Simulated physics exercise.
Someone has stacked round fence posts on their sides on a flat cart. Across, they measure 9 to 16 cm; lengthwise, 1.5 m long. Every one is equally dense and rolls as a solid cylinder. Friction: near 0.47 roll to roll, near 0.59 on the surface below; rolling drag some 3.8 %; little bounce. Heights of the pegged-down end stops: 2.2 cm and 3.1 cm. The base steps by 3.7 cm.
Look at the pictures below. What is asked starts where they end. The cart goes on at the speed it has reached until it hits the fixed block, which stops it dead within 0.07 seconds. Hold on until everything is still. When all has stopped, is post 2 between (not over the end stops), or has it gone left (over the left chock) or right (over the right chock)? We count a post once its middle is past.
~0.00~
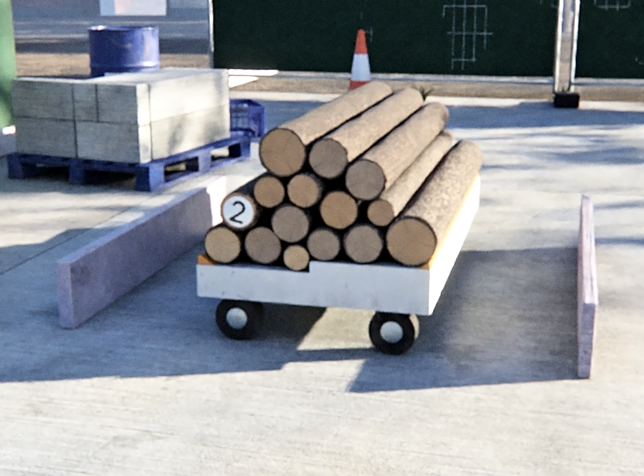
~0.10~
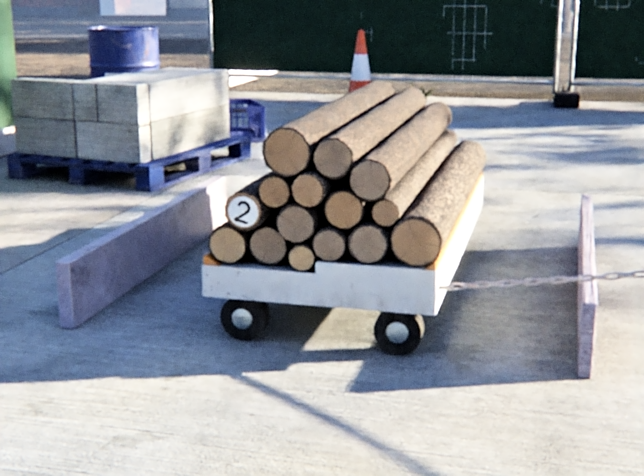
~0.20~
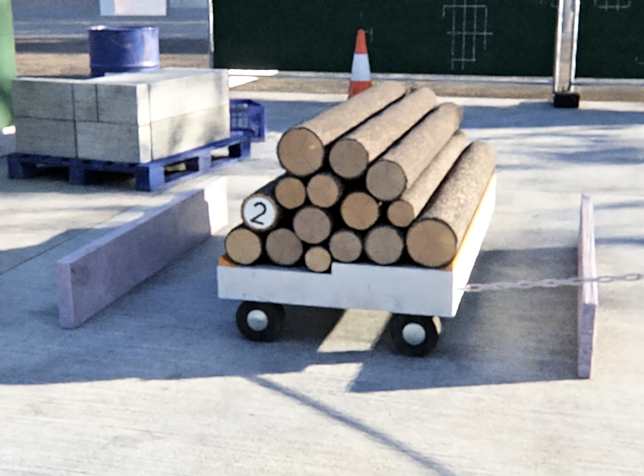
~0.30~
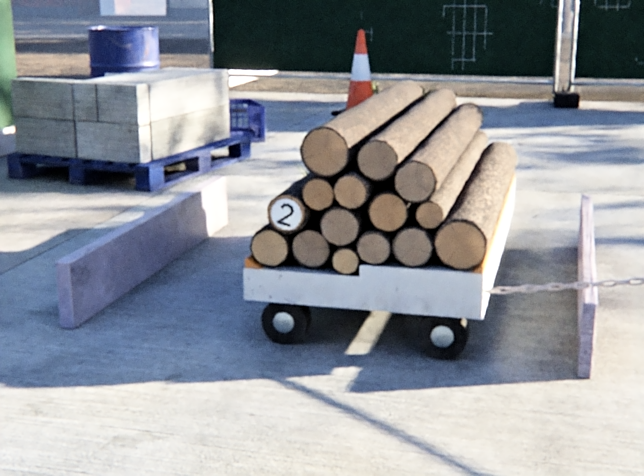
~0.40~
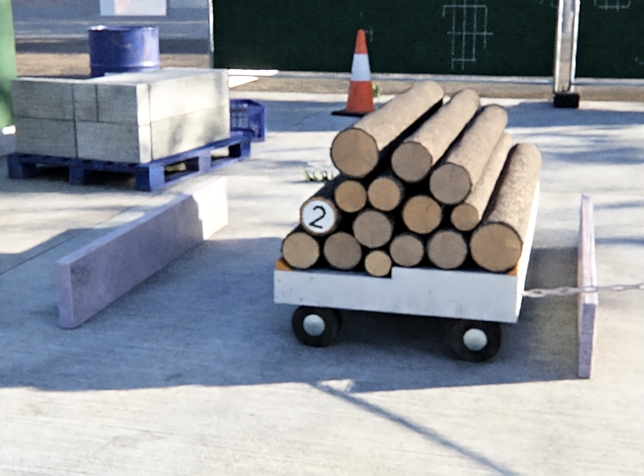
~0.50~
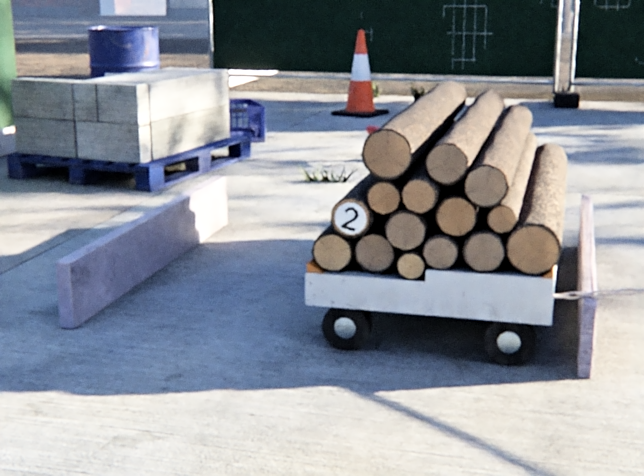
It has gone nowhere past the ends.
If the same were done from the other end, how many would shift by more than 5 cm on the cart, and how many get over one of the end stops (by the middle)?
Shift count 14, out count 5.
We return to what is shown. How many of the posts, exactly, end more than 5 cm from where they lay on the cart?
The number is exactly 2.
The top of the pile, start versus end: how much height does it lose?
Roughly 0 cm lower.
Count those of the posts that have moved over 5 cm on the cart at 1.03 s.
3.
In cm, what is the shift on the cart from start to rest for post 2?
Post 2: 0.
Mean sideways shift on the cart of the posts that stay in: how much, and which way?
Roughly 0 cm to the right.
After 0.55 s, cart 41 cm along; 0 now displaced over 5 cm; not one over the end stops; no. 2 in place (moves measured on the cart).
After 0.62 s, cart 44 cm along; 0 now displaced over 5 cm; not one over the end stops; no. 2 2.4 cm right.
After 1.03 s, cart 44 cm along; 3 now displaced over 5 cm; 1 over the right chock; no. 2 in place.
After 2.05 s, cart 44 cm along; 2 now displaced over 5 cm; 2 over the right chock; no. 2 1 cm left.
In the end, by 2.3 s, 2 moved over 5 cm; 2 over the right chock; no. 2 1 cm left; top of the pile 45 cm high, from 45 cm.
